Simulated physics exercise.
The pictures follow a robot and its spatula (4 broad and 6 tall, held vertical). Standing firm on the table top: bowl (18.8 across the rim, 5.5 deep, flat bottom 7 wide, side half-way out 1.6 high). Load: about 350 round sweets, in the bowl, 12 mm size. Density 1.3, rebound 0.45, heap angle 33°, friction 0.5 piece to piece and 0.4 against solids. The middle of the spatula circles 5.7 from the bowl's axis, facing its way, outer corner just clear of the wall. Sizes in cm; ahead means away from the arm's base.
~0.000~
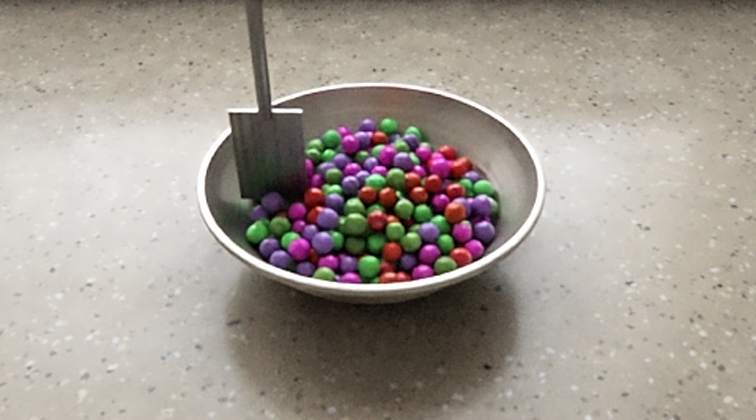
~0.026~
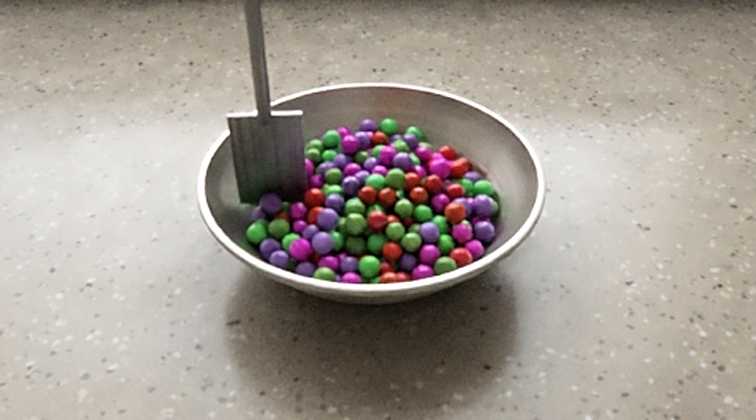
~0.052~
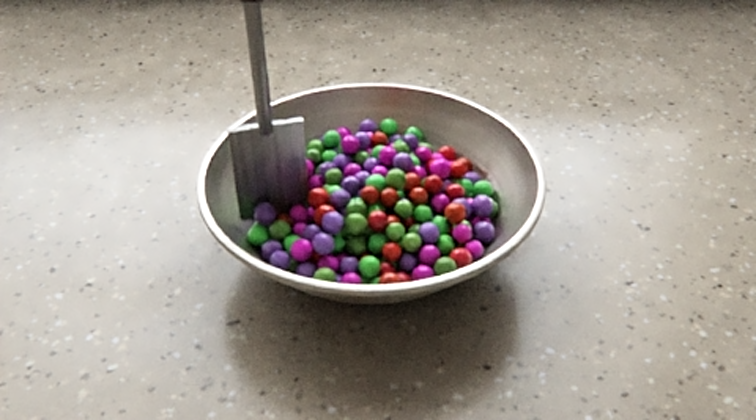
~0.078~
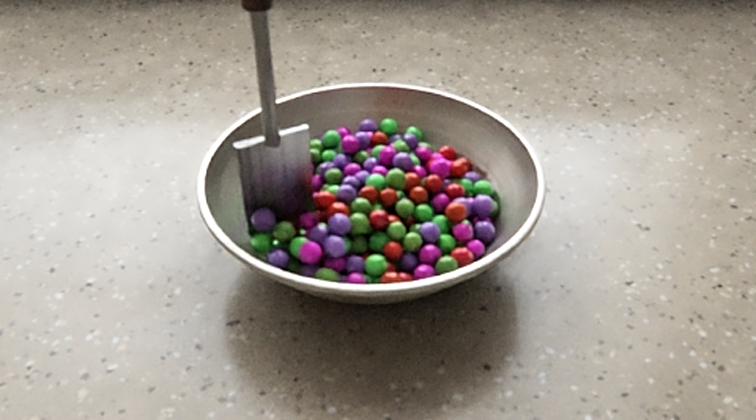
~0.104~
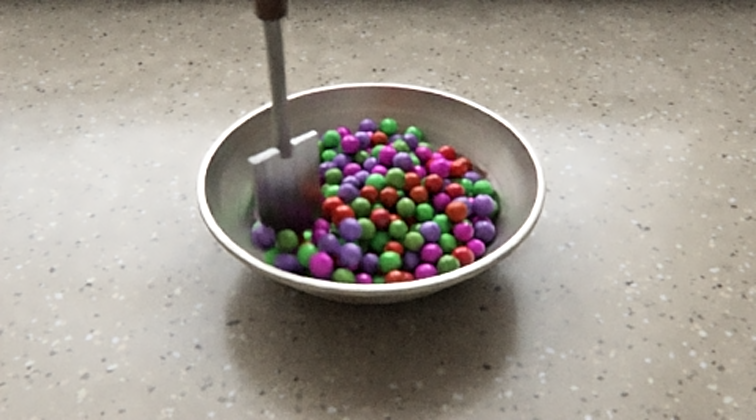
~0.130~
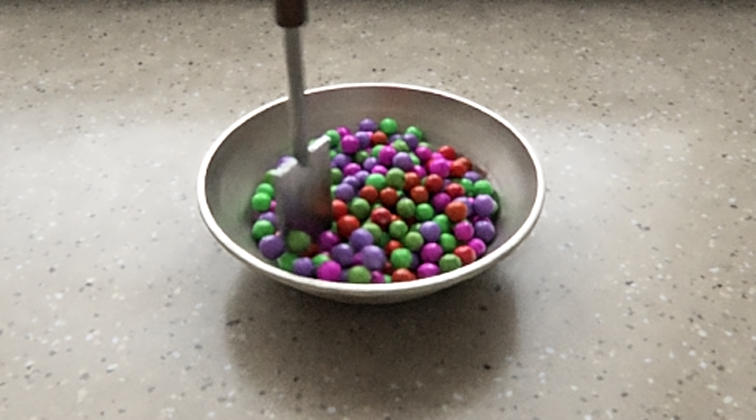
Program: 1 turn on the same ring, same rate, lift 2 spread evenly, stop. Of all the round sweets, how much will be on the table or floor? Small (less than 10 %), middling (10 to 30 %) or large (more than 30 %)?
On the table or floor the share is small, less than 10 %.
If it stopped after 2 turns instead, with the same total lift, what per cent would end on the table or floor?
Then about 10 per cent.
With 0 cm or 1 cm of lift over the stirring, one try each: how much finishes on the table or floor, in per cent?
Some 20 and 10 per cent.
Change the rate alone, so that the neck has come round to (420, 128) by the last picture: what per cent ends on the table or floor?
Some 10 per cent.
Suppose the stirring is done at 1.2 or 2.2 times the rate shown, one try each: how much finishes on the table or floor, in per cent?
Some 10 and 10 per cent.
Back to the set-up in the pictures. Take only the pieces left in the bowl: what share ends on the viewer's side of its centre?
Some 45 per cent.
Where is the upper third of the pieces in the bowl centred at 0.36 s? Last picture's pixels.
At about (402, 184).
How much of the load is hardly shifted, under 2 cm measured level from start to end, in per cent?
Roughly 85 per cent.
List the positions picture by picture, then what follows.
The first picture shows spatula neck at (262, 86), 0° round; upper third of the load around (378, 193), from x 260 to 490, top at y 125; 351 in the bowl.
The second picture shows spatula neck at (262, 89), 4° round; upper third of the load around (378, 193), from x 260 to 490, top at y 125.
The third picture shows spatula neck at (262, 99), 16° round; upper third of the load around (378, 193), from x 260 to 490, top at y 125.
The fourth picture shows spatula neck at (269, 111), 29° round; upper third of the load around (379, 193), from x 265 to 490, top at y 125.
The fifth picture shows spatula neck at (282, 121), 42° round; upper third of the load around (377, 194), from x 265 to 490, top at y 125.
The sixth picture shows spatula neck at (300, 129), 55° round; upper third of the load around (377, 194), from x 260 to 490, top at y 125; 351 in the bowl.
After 0.36 s, 173° round, highest piece 8 above the table; 343 in the bowl, 5 on the table or floor, 3 in flight or on the tool.
After 0.60 s, 291° round, highest piece 7 above the table; 337 in the bowl, 12 on the table or floor, 2 in flight or on the tool.
After 0.91 s, 0° round, highest piece 5 above the table; 337 in the bowl, 14 on the table or floor.
After 1.61 s, 0° round, highest piece 5 above the table; 337 in the bowl, 14 on the table or floor.
At rest, 337 in the bowl, 14 on the table or floor. That is 4 % on the table or floor.
